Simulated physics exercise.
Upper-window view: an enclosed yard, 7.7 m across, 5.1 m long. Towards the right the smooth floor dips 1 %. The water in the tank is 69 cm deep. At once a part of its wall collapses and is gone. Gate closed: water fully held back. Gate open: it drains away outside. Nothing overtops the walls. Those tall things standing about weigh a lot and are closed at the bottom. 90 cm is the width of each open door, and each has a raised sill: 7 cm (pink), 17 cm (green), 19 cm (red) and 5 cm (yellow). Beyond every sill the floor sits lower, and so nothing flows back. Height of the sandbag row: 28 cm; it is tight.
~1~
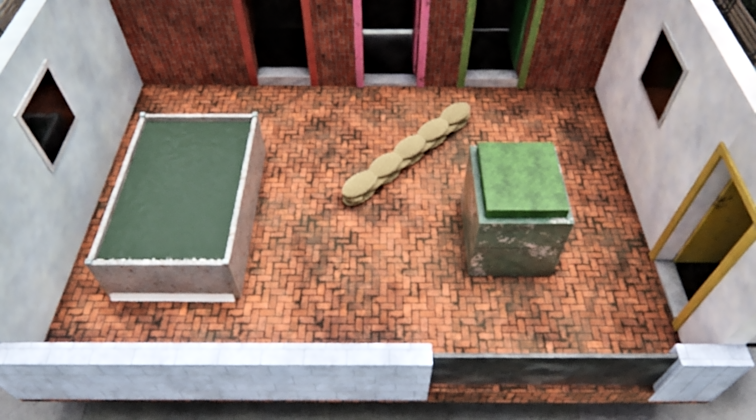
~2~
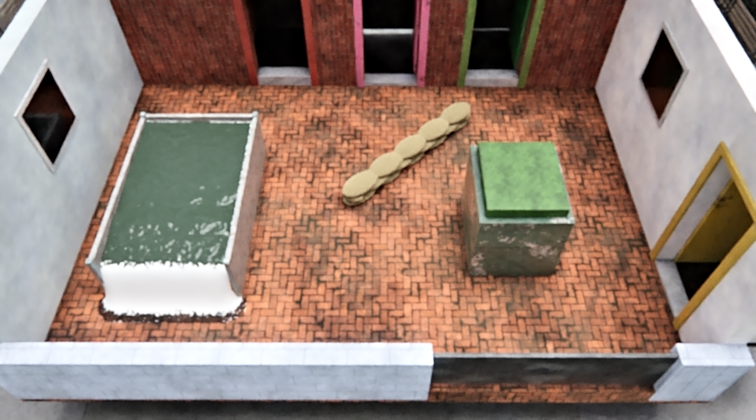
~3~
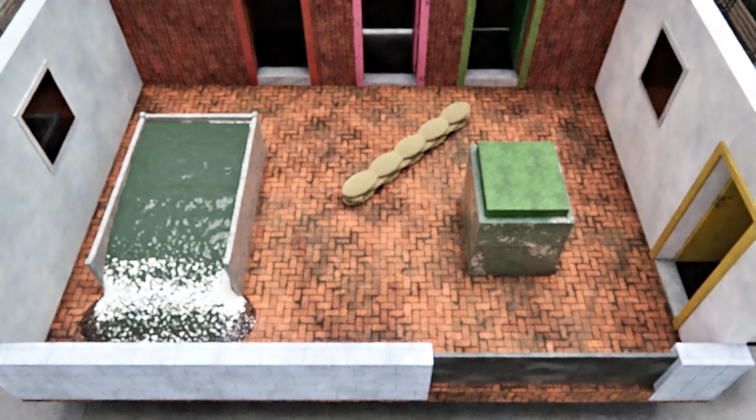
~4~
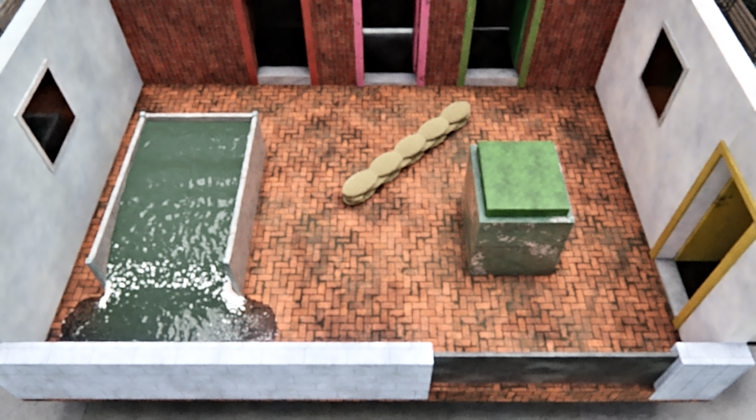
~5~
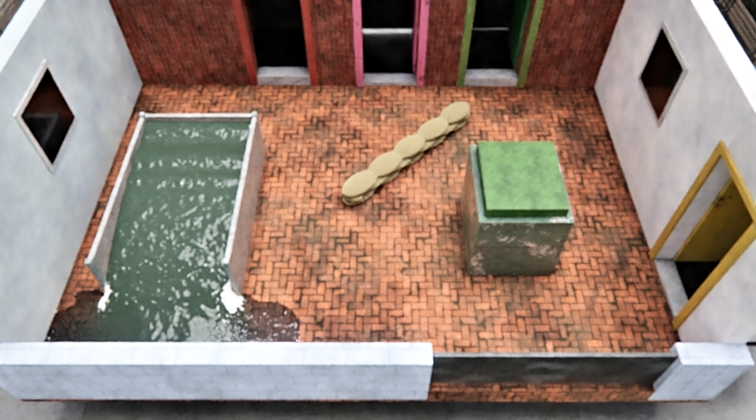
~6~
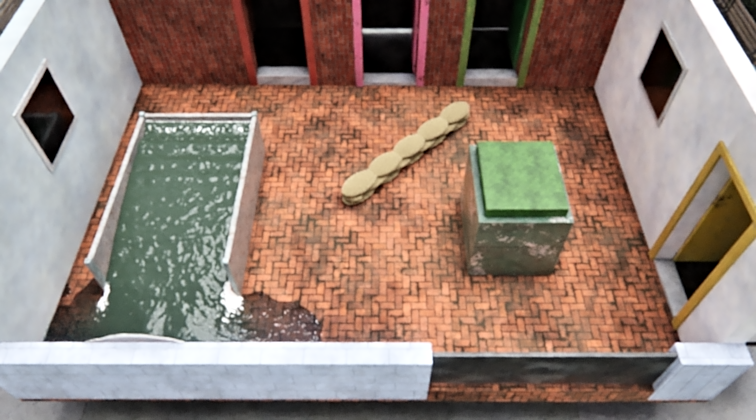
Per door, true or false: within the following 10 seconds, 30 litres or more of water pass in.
Pink door: False. Green door: False. Red door: False. Yellow door: True.
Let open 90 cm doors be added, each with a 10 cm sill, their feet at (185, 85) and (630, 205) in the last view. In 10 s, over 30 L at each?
Taking them in order, the first gets enough and the second too little.
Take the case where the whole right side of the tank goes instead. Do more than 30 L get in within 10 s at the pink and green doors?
Door pink goes beyond, door green stays within.
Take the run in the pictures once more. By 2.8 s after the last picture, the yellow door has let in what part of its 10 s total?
By that time, around 25 per cent.
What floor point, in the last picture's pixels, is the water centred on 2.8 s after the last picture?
Pixel position near (240, 247).
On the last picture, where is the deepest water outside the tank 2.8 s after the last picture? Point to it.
Roughly pixel (140, 92).
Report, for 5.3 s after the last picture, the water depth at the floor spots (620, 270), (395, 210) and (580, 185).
4, 5, 2 cm.
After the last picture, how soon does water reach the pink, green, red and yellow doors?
The front reaches pink at 3.6 s, green at 3.2 s, red at 2.8 s, yellow at 1.8 s.
Then, 0.7 s after the last picture water covers 15 % of the floor and is deepest (57 cm) near (50, 368); pink door not reached, green door not reached, red door not reached, yellow door not reached.
Then, 1.5 s after the last picture water covers 35 % of the floor and is deepest (48 cm) near (50, 368); pink door not reached, green door not reached, red door not reached, yellow door not reached.
Then, 2.8 s after the last picture water covers 55 % of the floor and is deepest (40 cm) near (140, 92); pink door not reached, green door not reached, red door 3 cm at the sill, 0 L in, yellow door 10 cm at the sill, 76 L in.
Then, 5.3 s after the last picture water covers 85 % of the floor and is deepest (16 cm) near (570, 103); pink door 3 cm at the sill, 0 L in, green door 9 cm at the sill, 0 L in, red door 5 cm at the sill, 0 L in, yellow door 14 cm at the sill, 271 L in.
Then, 9.3 s after the last picture water covers 95 % of the floor and is deepest (14 cm) near (619, 224); pink door 7 cm at the sill, 2 L in, green door 9 cm at the sill, 0 L in, red door 3 cm at the sill, 0 L in, yellow door 9 cm at the sill, 338 L in.
